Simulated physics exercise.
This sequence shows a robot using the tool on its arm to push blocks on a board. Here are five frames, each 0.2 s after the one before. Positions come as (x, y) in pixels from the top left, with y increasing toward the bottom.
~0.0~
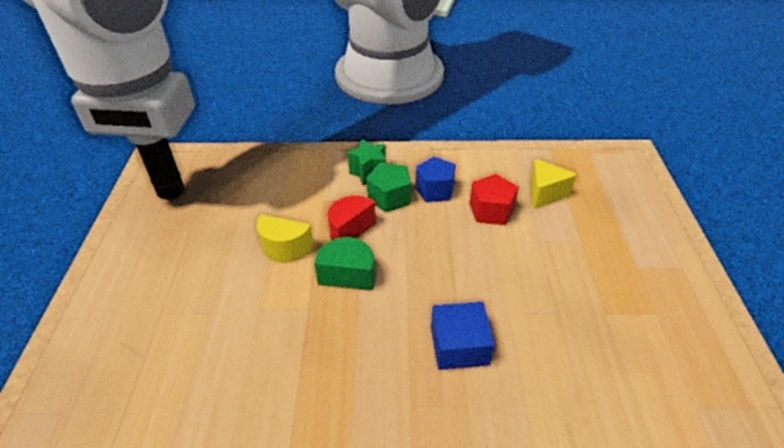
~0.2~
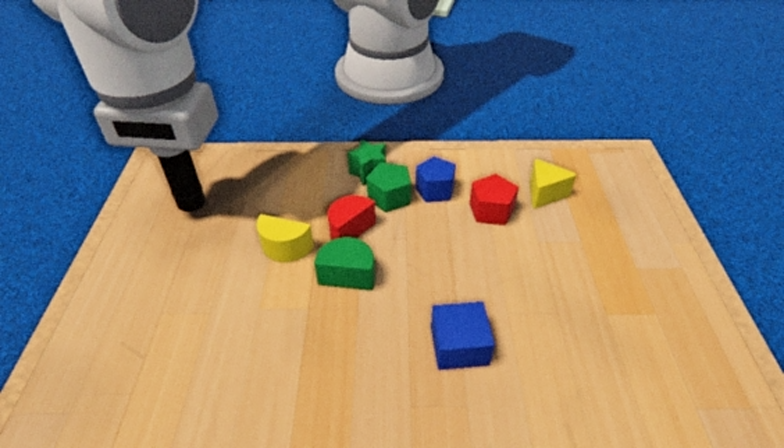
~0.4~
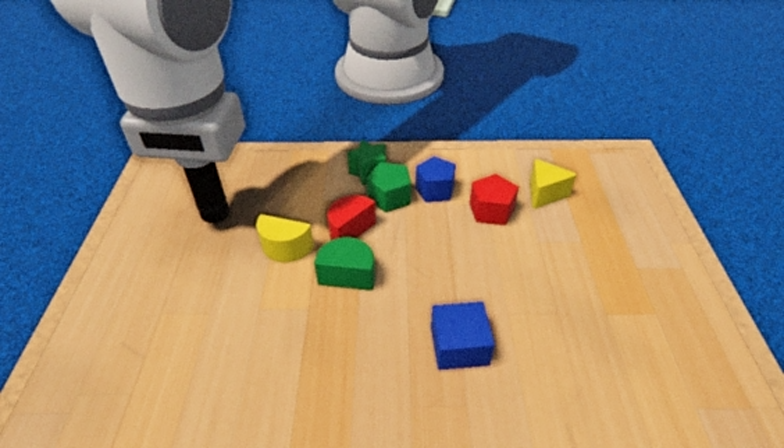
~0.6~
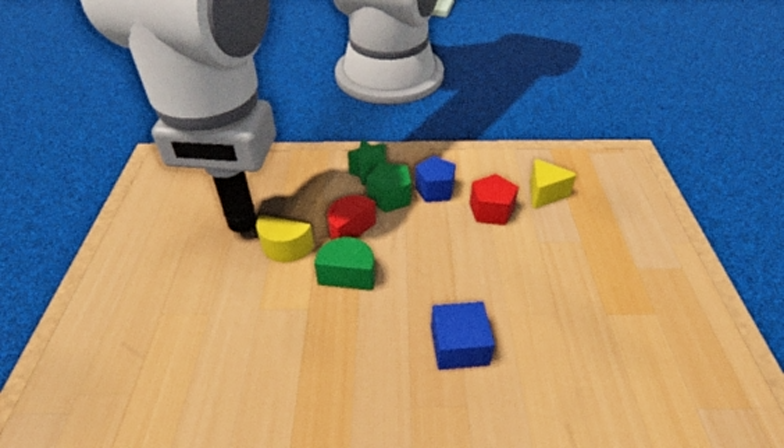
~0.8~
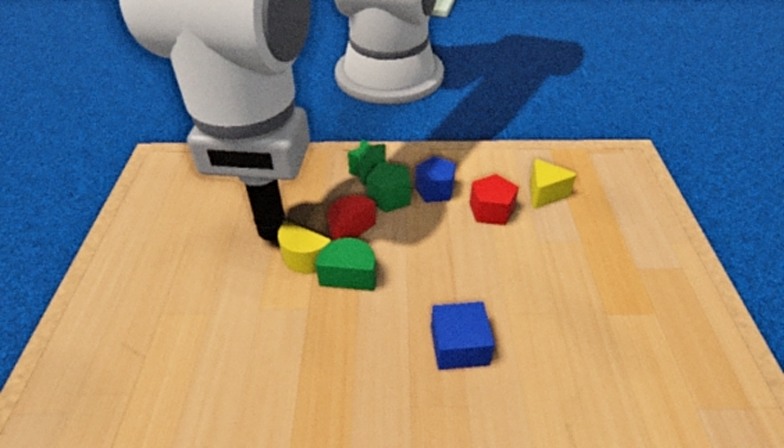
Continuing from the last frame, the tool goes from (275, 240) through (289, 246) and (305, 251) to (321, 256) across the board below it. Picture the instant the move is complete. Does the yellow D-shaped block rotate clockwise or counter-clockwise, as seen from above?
Clockwise from above.
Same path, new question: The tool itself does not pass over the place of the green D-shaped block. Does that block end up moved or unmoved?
That block is going to get moved.
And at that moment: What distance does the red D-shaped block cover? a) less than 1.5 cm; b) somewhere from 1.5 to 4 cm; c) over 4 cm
It's a.
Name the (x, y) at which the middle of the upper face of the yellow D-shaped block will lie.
The top centre is at (332, 263).
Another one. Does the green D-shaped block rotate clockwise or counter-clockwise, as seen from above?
It makes a counterclockwise turn.
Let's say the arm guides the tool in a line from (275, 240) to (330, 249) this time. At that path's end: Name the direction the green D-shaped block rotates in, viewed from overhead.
Direction: Anticlockwise.
The first path, step by step. Halfway along, tool (296, 240); yellow D-shaped block (319, 250), turned 15° clockwise; green D-shaped block (370, 268), turned 15° anticlockwise.
At the end, tool (319, 247); yellow D-shaped block (332, 263), turned 40° clockwise; green D-shaped block (381, 278), turned 40° anticlockwise; red D-shaped block in place.
